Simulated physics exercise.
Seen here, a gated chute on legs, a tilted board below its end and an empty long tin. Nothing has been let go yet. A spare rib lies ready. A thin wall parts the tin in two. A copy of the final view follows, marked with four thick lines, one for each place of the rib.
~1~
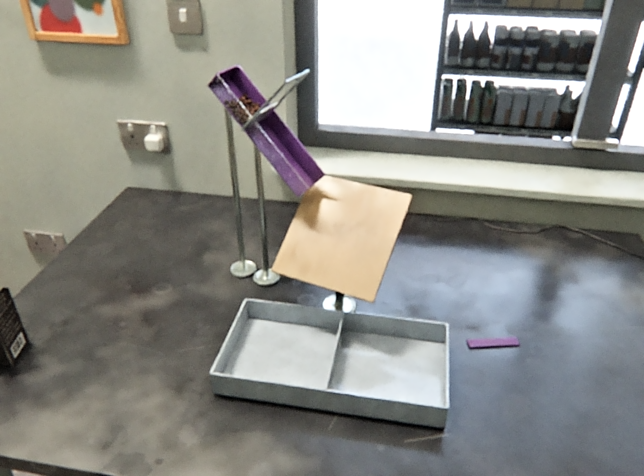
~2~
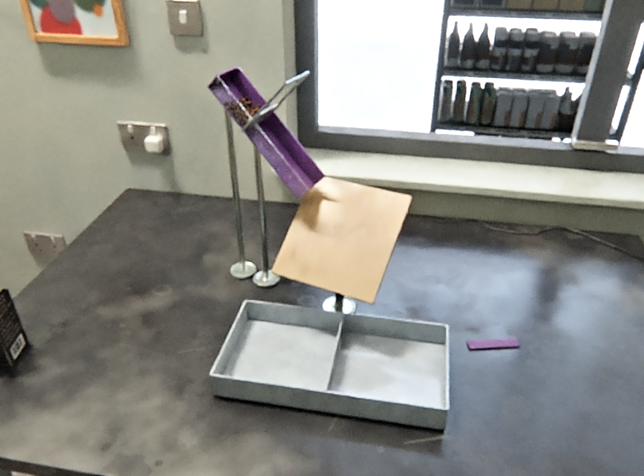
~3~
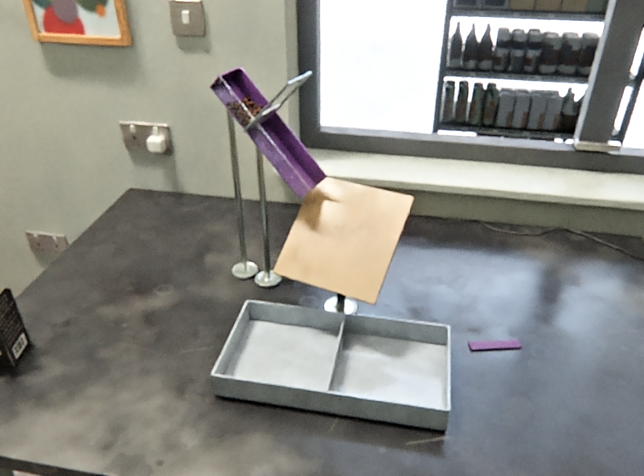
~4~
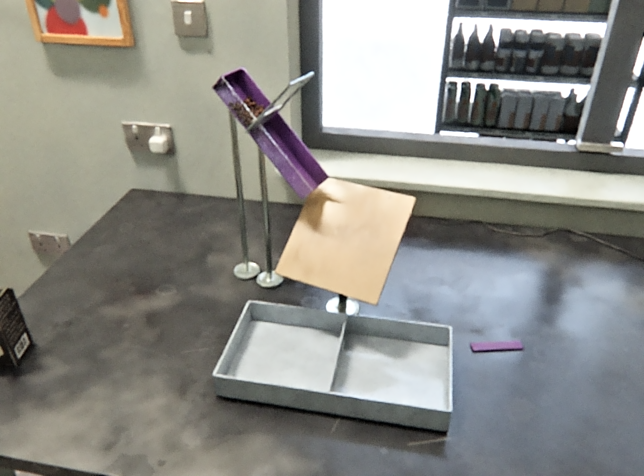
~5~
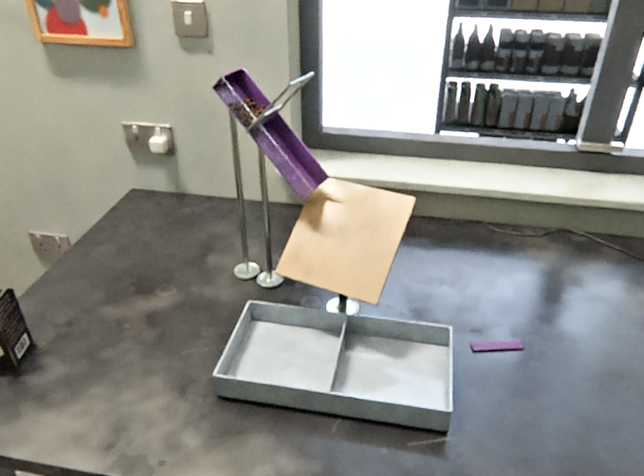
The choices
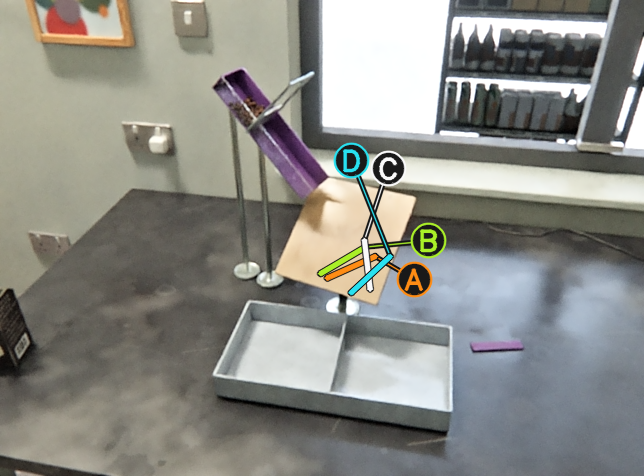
On a dark tabletop, a purple chute, tilted board and divided grey tray stay still.
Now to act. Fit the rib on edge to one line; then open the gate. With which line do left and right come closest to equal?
Go for C.
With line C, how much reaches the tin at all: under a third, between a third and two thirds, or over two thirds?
Line C gives over two thirds.
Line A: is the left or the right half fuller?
More lands on the left.
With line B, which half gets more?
The left half.
On the marked copy, line A from (375, 256) to (327, 278); line B from (365, 247) to (320, 273); line C from (364, 240) to (370, 289); line D from (390, 256) to (351, 292).
Choosing A, of what is caught, the larger part in the left half, about a tenth in the right.
Choosing B, of what is caught, almost all in the left half, about a tenth in the right.
Choosing C, of what is caught, roughly a third in the left half, roughly two thirds in the right.
Choosing D, of what is caught, almost all in the left half, about a tenth in the right.
